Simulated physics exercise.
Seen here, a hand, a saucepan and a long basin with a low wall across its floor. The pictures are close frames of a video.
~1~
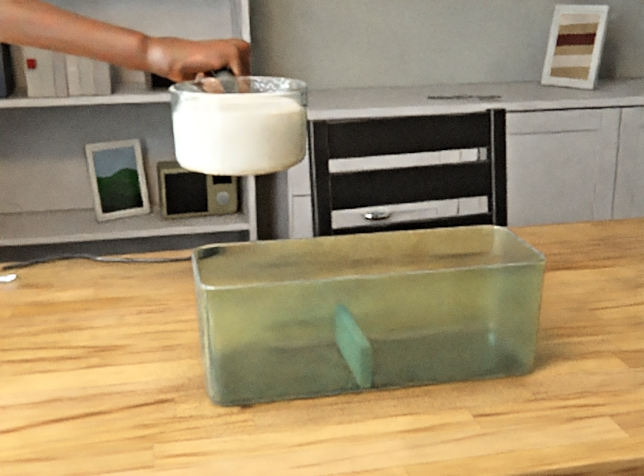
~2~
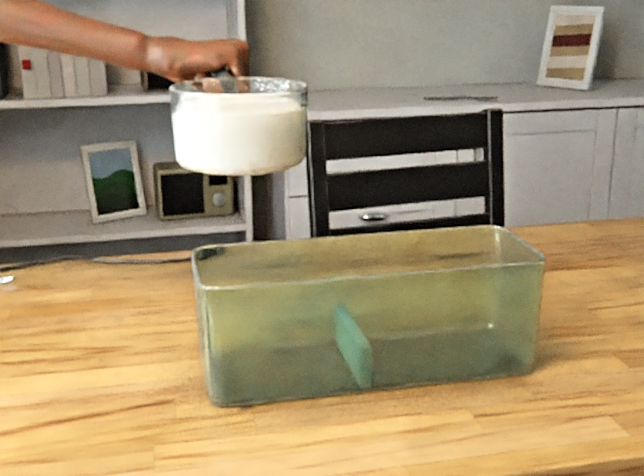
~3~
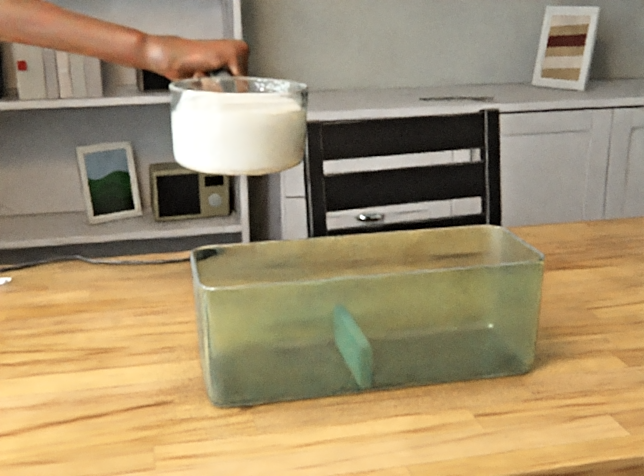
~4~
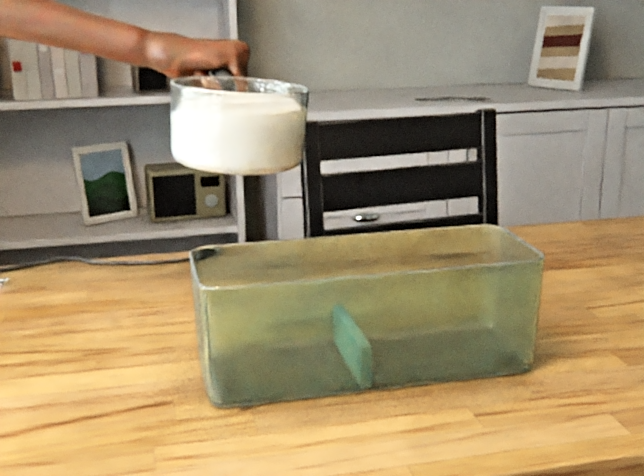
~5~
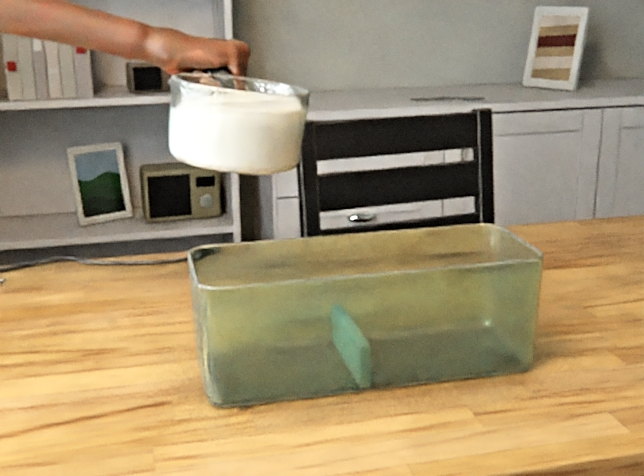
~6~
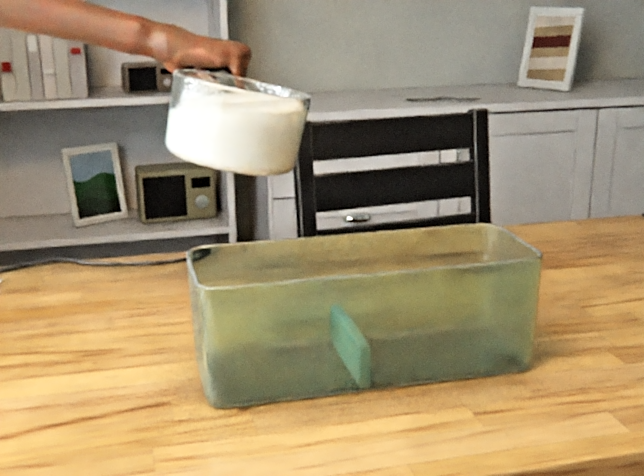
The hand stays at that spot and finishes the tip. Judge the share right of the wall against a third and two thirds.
In the end more than two thirds is right of the wall.
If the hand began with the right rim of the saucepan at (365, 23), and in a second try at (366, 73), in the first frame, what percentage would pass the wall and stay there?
The first gives 95 %, the second 95 %.
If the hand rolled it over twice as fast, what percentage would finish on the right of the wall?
Some 70 per cent.
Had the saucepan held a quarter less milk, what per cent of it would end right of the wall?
Close to 70 per cent.
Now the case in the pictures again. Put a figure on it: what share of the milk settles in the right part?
Close to 75 per cent.
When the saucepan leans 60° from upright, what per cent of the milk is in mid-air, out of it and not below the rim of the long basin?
Some 25 per cent.
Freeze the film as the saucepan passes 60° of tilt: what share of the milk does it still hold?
Roughly 65 in a hundred.
A moment on, the tilt is 60° and 66 per cent is still to pour, 2 is left of the wall and 7 right of it.
Next, the tilt is 91° and 16 per cent is still to pour, 6 is left of the wall and 66 right of it.
Then the tilt is 99° and 2 per cent is still to pour, 20 is left of the wall and 76 right of it.
Later the tilt is 99° and 0 per cent is still to pour, 24 is left of the wall and 76 right of it.
Finally, 24 per cent lies left of the wall, 76 right of it and 1 outside.
